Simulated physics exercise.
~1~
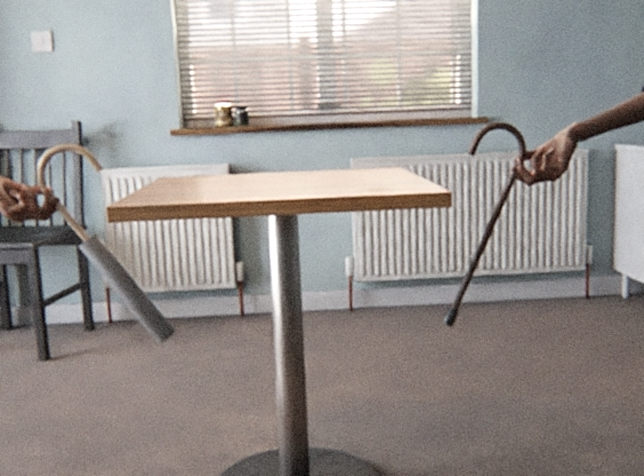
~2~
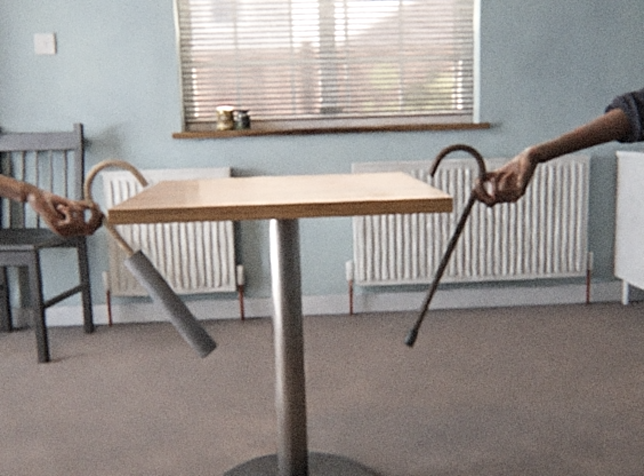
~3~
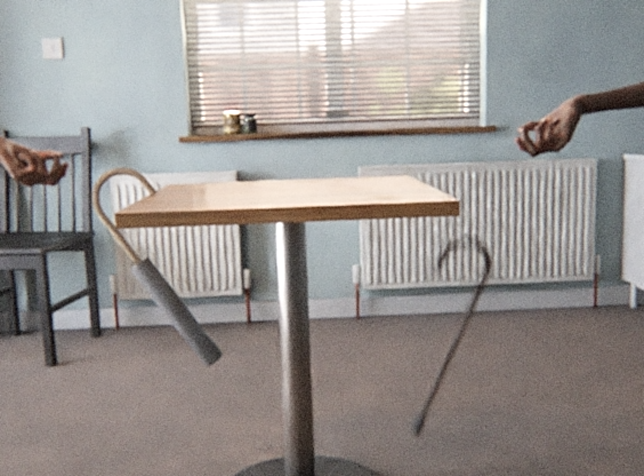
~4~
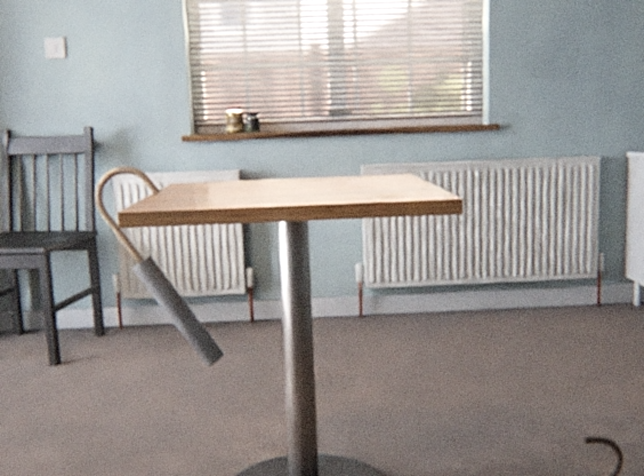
Two hooked handles are released at a table; the umbrella hangs, the cane falls.
